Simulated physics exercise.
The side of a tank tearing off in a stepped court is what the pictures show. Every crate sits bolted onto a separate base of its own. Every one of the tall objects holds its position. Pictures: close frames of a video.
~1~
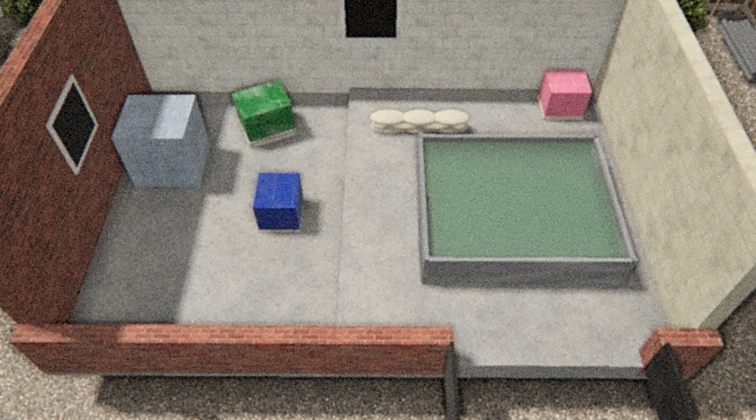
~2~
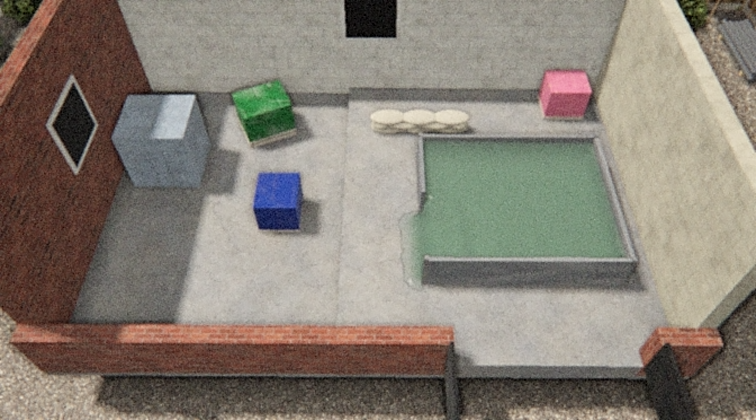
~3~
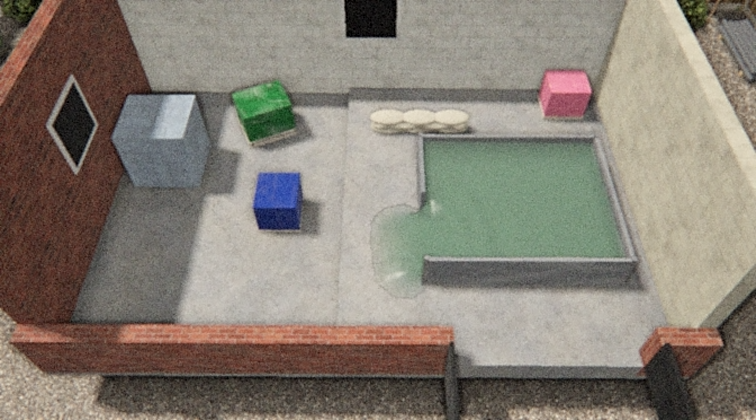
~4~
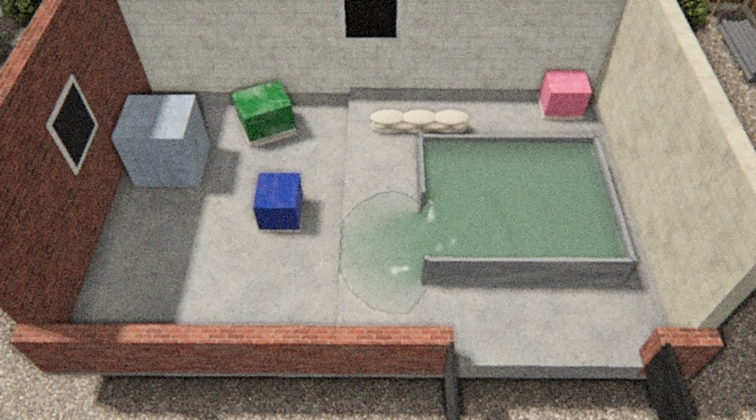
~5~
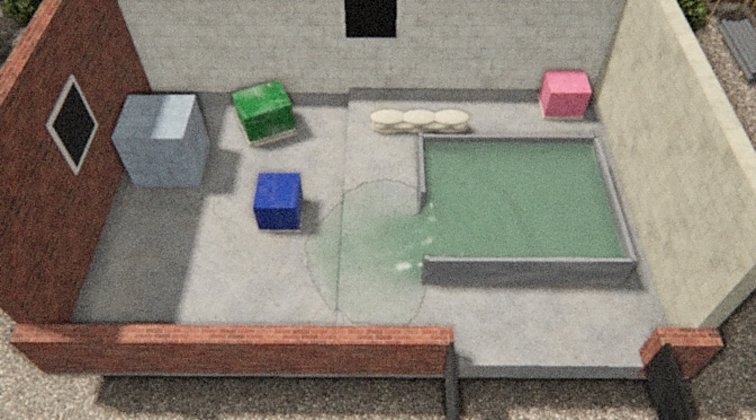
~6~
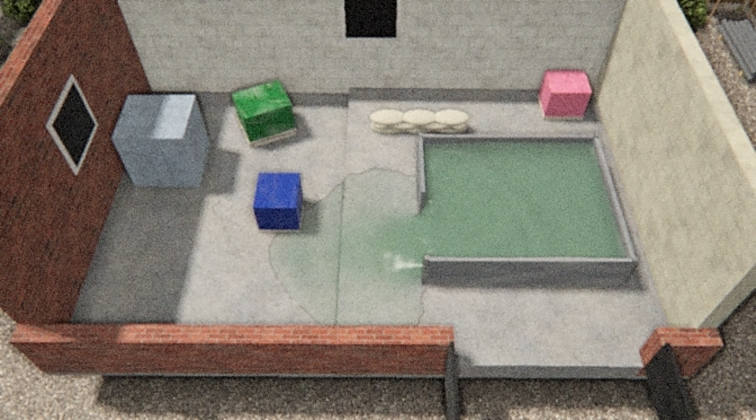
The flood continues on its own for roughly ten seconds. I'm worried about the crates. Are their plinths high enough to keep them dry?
One by one: I expect the pink crate to stay untouched, I expect the blue crate to be touched by the water, I expect the green crate to be touched by the water.
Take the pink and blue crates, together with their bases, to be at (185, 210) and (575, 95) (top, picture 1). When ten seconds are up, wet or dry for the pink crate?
Pink crate: Reached.
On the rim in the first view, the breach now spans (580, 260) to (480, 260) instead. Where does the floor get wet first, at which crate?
That would be the blue crate.
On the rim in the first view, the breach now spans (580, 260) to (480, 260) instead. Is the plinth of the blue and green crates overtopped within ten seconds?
Note - blue crate is left dry; green crate is left dry.
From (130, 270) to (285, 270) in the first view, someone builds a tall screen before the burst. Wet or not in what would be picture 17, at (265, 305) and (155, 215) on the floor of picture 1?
As listed: Wet, wet.
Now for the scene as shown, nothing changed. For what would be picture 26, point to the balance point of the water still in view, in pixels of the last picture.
It is around (390, 232).
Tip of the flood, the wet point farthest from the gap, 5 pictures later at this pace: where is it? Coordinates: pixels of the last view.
I'd put it around (140, 268).
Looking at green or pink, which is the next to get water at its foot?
I reckon it's the one in green.
A moment on, water covers 25 % of the floor; the pink crate not reached, the blue crate water round its plinth, the green crate not reached.
Next, water covers 40 % of the floor; the pink crate not reached, the blue crate water round its plinth, the green crate water round its plinth.
Then, water covers 50 % of the floor; the pink crate not reached, the blue crate water round its plinth, the green crate water round its plinth.
Later, water covers 60 % of the floor; the pink crate not reached, the blue crate water round its plinth, the green crate water round its plinth.
In the end, water covers 70 % of the floor; the pink crate stayed above the water, the blue crate was topped, the green crate was topped.
